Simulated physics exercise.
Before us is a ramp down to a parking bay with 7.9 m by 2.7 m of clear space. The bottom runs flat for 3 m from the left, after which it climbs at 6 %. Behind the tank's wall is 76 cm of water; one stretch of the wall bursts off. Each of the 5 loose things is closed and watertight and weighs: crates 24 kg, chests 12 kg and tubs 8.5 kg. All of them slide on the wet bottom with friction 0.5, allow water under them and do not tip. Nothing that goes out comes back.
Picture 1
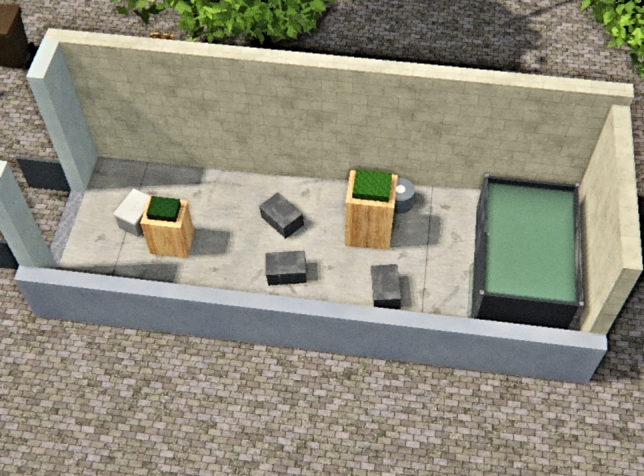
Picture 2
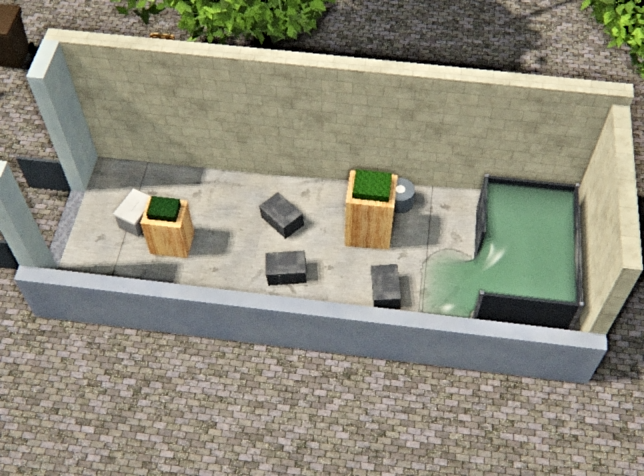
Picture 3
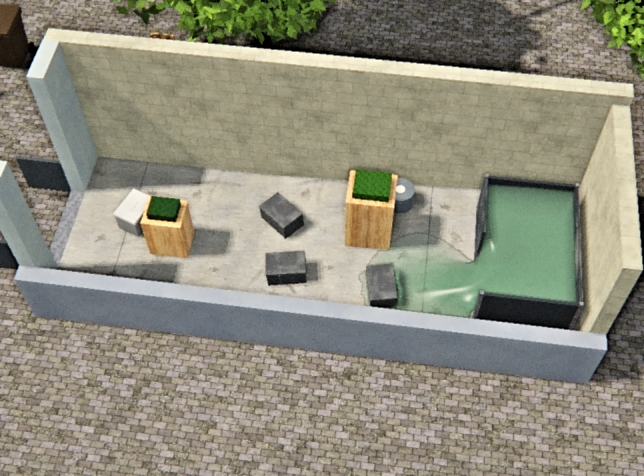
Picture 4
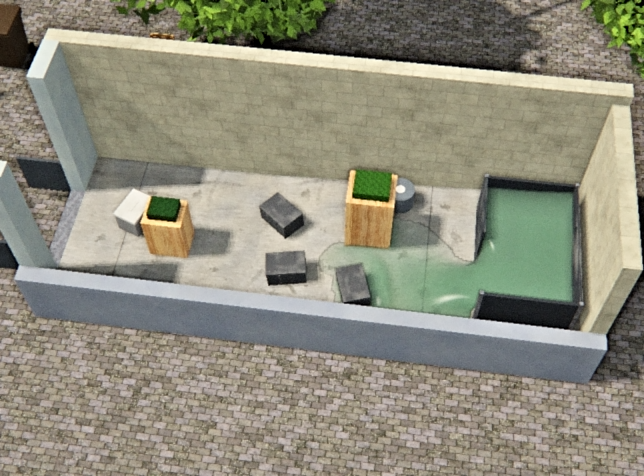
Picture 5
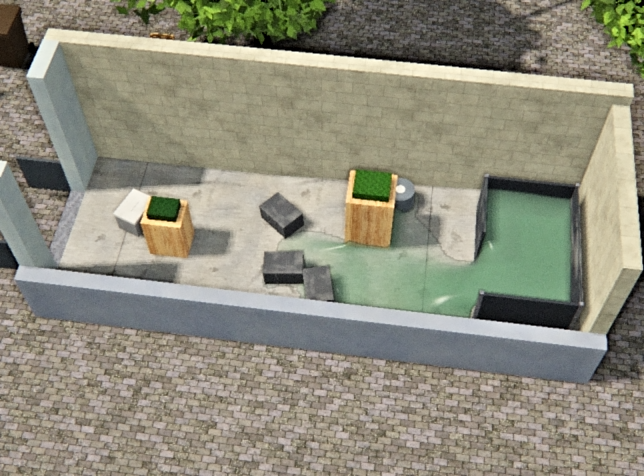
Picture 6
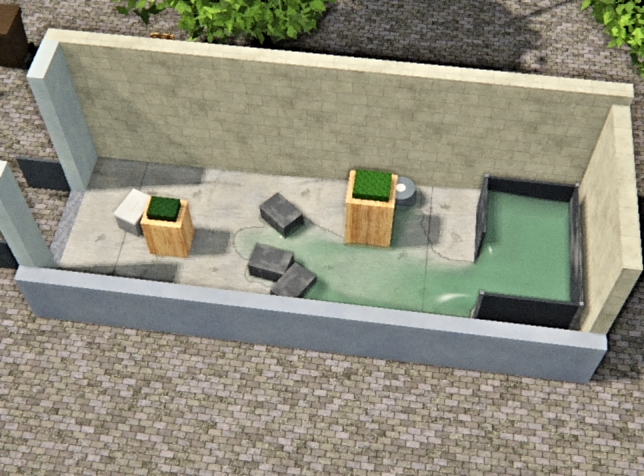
In a walled paved bay, part of the left side of a dark tank at the right opens and green water spreads leftward across the floor, pushing one dark block along the front wall toward another, which then shifts slightly.
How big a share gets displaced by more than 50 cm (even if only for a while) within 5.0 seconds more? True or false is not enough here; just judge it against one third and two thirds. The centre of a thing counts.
It lies between the two marks.
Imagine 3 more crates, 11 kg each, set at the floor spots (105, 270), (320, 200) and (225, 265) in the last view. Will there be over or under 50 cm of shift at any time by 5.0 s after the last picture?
Order as asked - goes beyond, stays inside, goes beyond.
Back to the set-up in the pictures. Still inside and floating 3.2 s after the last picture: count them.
Answer: 1.
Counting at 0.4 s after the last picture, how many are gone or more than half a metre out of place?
That would be 2.
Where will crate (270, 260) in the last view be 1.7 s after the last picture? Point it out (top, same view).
(216, 185) or thereabouts.
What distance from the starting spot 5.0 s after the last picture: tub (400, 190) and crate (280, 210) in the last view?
Respectively 10 cm and 0 cm.
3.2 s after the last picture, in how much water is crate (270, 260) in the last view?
Around 11 centimetres.
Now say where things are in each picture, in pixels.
The first picture shows a crate at (387, 282) rests on the ground; a crate at (287, 263), on the bottom; 2.5 m2 under water; 0 of 5 have shifted.
The second picture shows a crate at (387, 282), on the bottom; a crate at (287, 263), on the bottom; 3.5 m2 under water; 0 of 5 have shifted.
The third picture shows a crate at (383, 282), on the bottom, 6 cm from its start; a crate at (287, 263), on the bottom; 4.6 m2 under water; 1 of 5 have shifted.
The fourth picture shows a crate at (354, 283), on the bottom, 48 cm from its start; a crate at (287, 263), on the bottom; water covers 5.6 m2; 1 of 5 have shifted.
The fifth picture shows a crate at (319, 284), on the bottom, 100 cm from its start; a crate at (284, 262), on the bottom, 4 cm from its start; 6.5 m2 under water; 1 of 5 have shifted.
The sixth picture shows a crate at (293, 283) rests on the ground, 138 cm from its start; a crate at (271, 259), on the bottom, 24 cm from its start; 7.9 m2 under water; 2 of 5 have shifted.
Then, 0.4 s after the last picture 2 of 5 are over 50 cm from their spots; 0 afloat.
Then, 1.7 s after the last picture 3 of 5 are over 50 cm from their spots; 1 afloat.
Then, 3.2 s after the last picture 3 of 5 are over 50 cm from their spots; 1 afloat.
Then, 5.0 s after the last picture 3 of 5 are over 50 cm from their spots, and 3 have been at some point; 1 afloat.
